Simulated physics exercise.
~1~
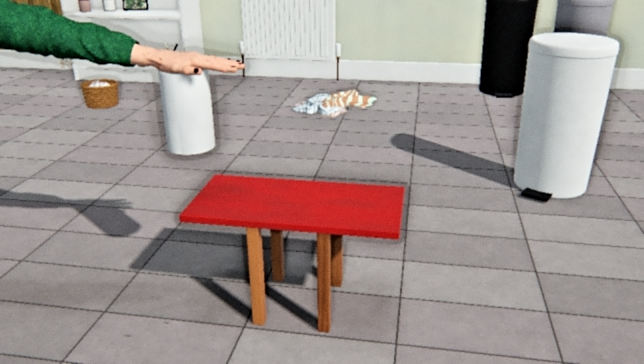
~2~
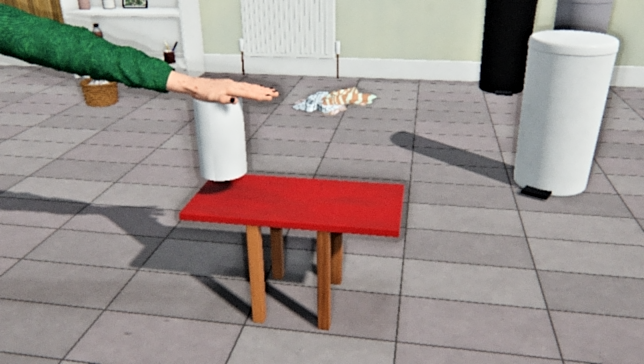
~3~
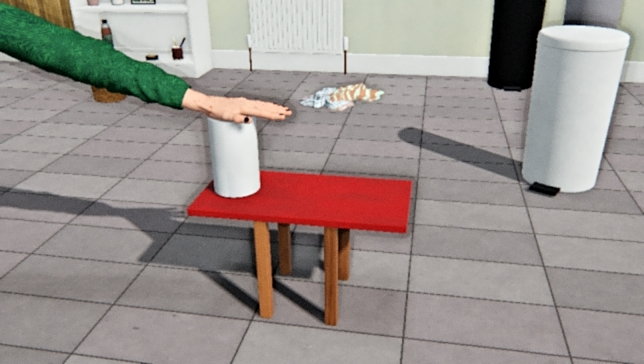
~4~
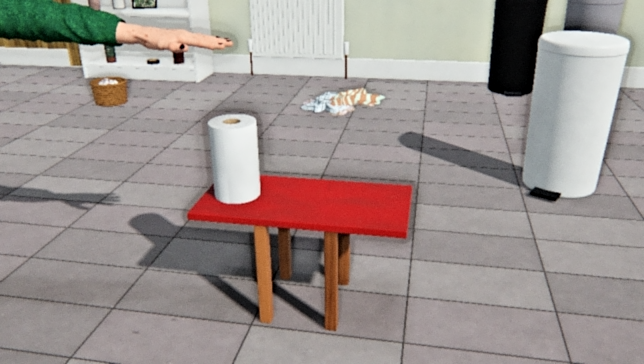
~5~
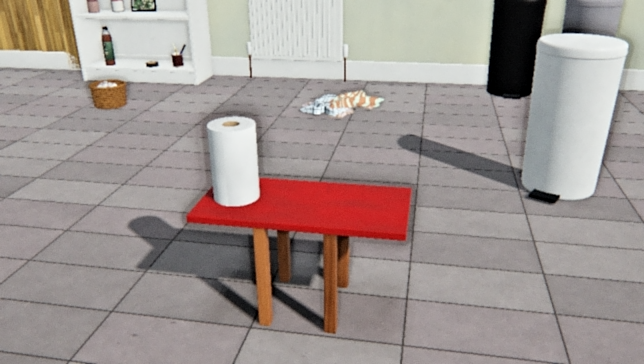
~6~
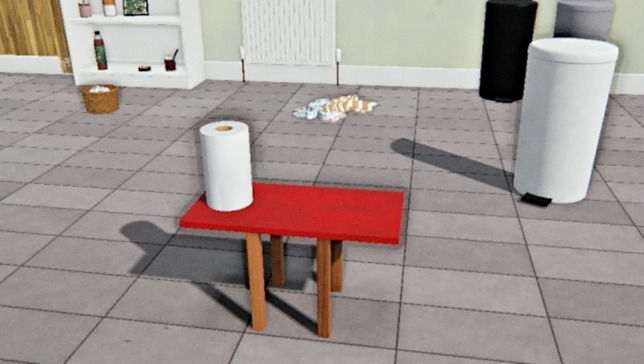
At the start, a hand in a green knitted sleeve reaches in from the left, holding a white paper roll upright beyond a small red table with wooden legs, in a tiled room with bins and a basket. The hand carries the roll to the right and down toward the table. It sets the roll on the left end of the red top. The hand then lets go and draws back to the left, out of view. The roll stays upright, and the table stands flat on its feet without tipping.
